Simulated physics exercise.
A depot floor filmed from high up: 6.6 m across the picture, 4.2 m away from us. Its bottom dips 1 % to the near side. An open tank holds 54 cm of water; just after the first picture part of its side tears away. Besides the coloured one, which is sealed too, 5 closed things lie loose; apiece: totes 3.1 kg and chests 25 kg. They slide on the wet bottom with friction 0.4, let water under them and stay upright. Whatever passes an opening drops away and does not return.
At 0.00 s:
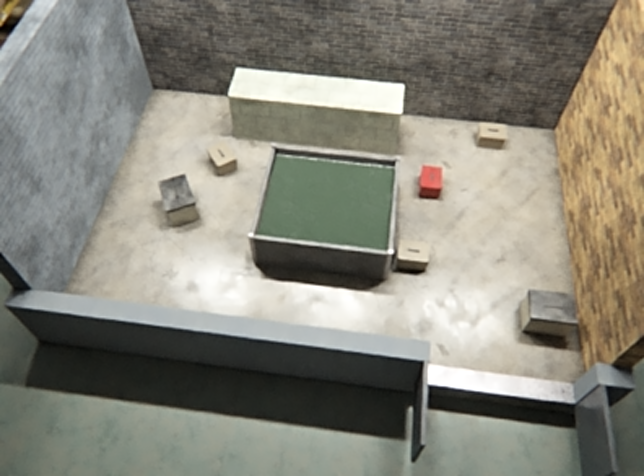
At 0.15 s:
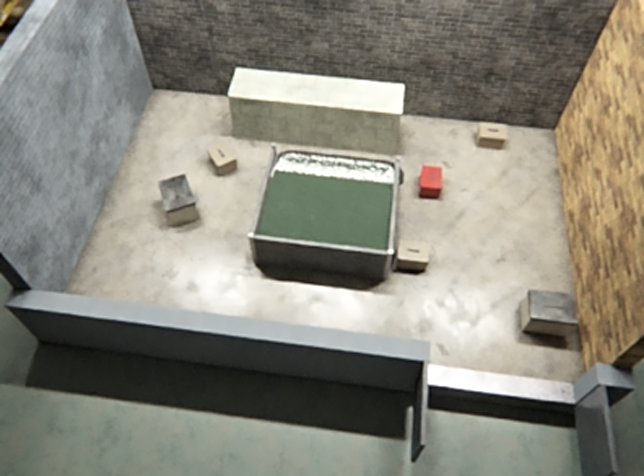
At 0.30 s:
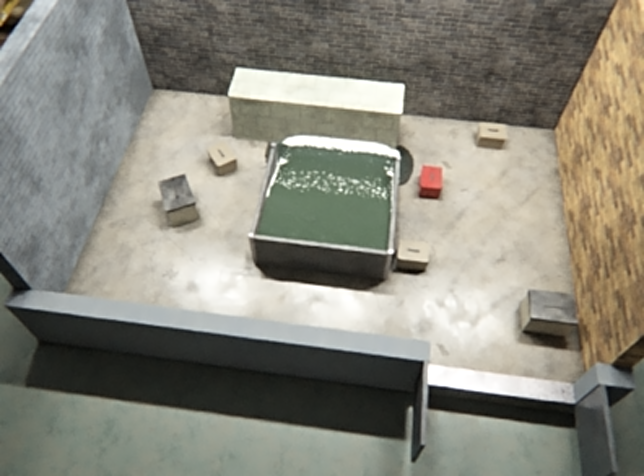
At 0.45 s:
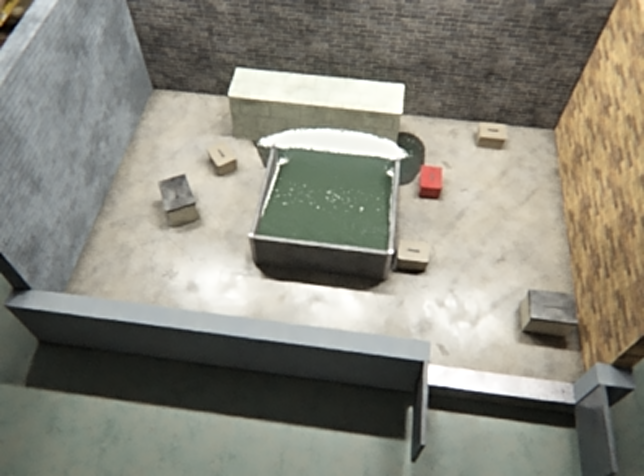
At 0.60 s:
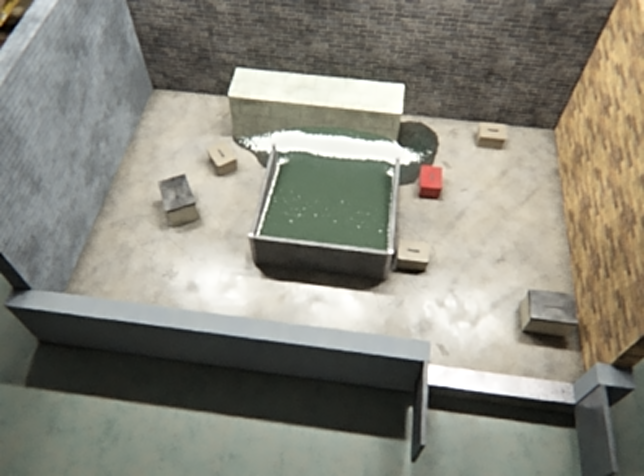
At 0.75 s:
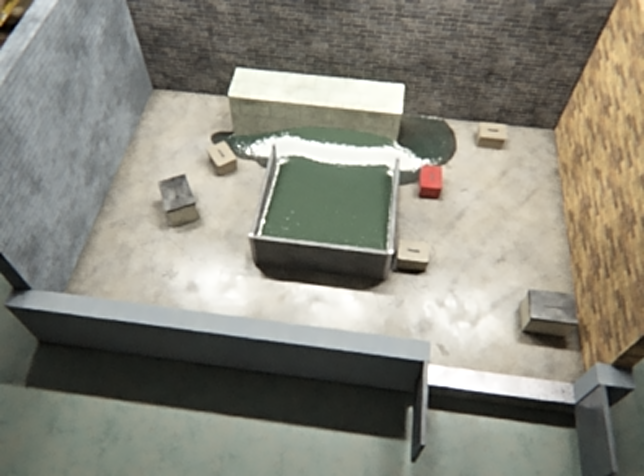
To begin with, dark green water fills an open tank among scattered boxes, one of them red. White froth breaks out along its far edge, then water pours out on that side and spreads left and right across the floor before a long pale block, while the boxes stay put.
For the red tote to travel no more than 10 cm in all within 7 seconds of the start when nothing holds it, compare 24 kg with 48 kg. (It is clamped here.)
Verdict: Only the higher weight holds it.
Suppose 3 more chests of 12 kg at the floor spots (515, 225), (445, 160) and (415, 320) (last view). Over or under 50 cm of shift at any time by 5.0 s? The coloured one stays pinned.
In turn: More, over, less.
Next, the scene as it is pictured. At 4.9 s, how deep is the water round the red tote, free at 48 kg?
Roughly 4 cm.
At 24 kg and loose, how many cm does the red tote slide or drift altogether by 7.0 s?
Some 40 cm in all.
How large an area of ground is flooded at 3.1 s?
Roughly 19 m2.
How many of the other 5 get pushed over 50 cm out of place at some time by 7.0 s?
3 of them.
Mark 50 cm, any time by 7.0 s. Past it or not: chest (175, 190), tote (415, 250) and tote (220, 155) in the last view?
In turn: Less, past it, past it.
After 1.4 s the red tote would be 2 cm from its start with 24 kg and 0 cm from its start with 48 kg; 6 cm of water round it then.
After 3.1 s the red tote would be 40 cm from its start with 24 kg and 0 cm from its start with 48 kg; 4 cm of water round it then.
After 4.9 s the red tote would be 40 cm from its start with 24 kg and 0 cm from its start with 48 kg; 4 cm of water round it then.
After 7.0 s the red tote would be 40 cm from its start with 24 kg and 0 cm from its start with 48 kg; 2 cm of water round it then.
